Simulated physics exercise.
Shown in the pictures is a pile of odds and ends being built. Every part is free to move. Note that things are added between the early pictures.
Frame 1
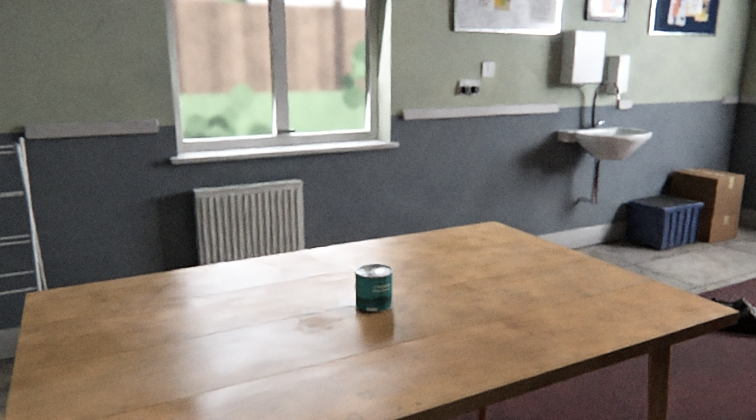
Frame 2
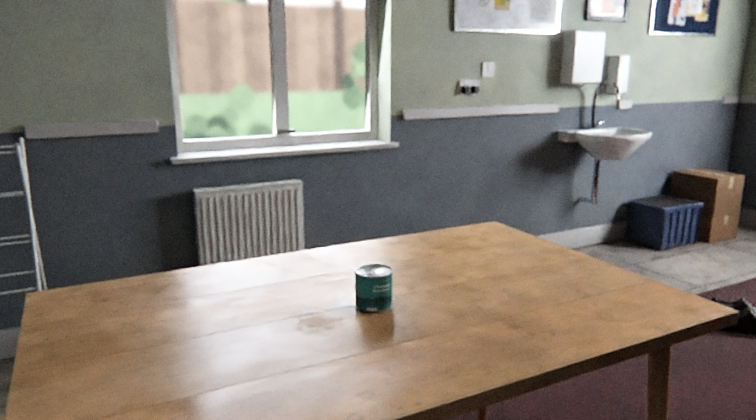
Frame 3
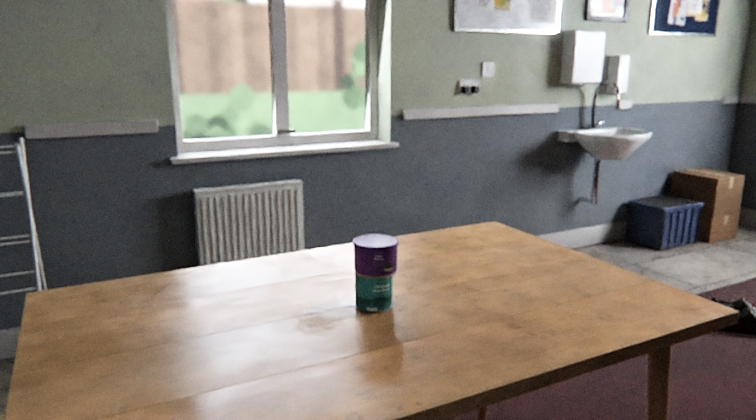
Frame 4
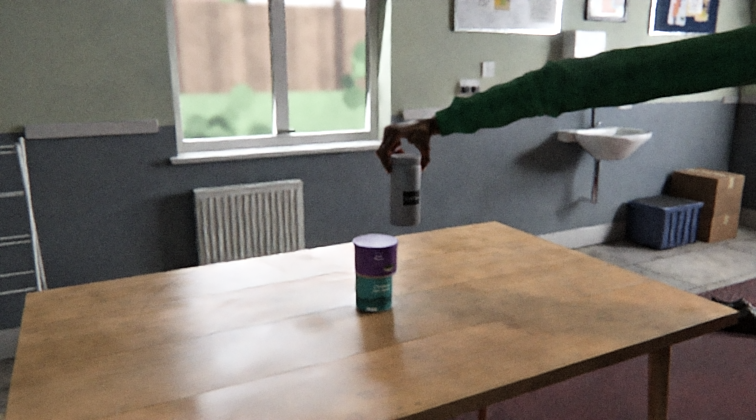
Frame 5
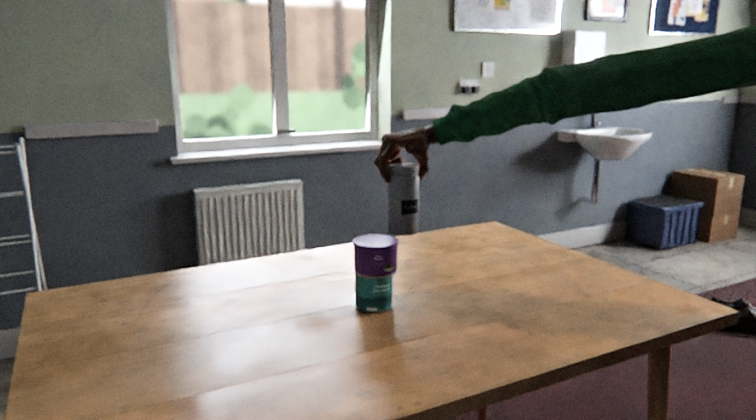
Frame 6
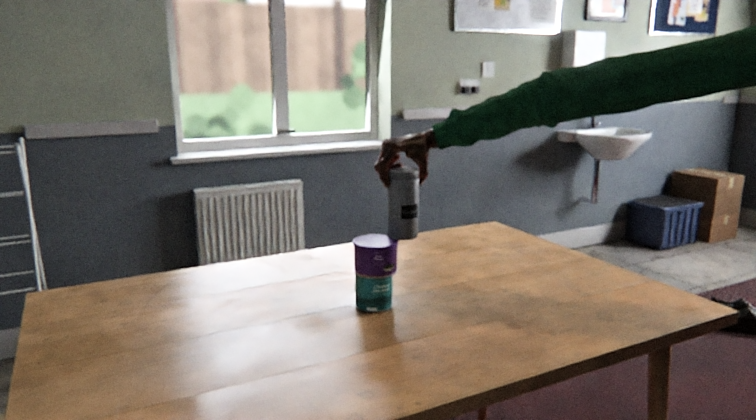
At the start, a small green tin stands alone on a wooden table in a room with a window and a sink. A purple tub then appears stacked on top of the tin. Next, a hand in a green sleeve holds a grey jar above the tub and lowers it slightly.
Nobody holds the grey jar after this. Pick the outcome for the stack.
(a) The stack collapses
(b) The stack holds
The stack collapses.
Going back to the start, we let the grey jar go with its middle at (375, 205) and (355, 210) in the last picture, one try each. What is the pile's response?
So, in case one it stays steady, and in case two it falls over.
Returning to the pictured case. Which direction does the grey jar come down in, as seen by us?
It goes to the right.
Then, 0.40 s past the last view, grey jar now fallen.
Then, 0.50 s past the last view, things are still on the move.
Then, 1.10 s past the last view, nothing new.
Finally, fallen, grey jar; the other 2 still in place. Final places as the last picture's camera would see them, grey jar near (454, 279). The pile loses its balance.
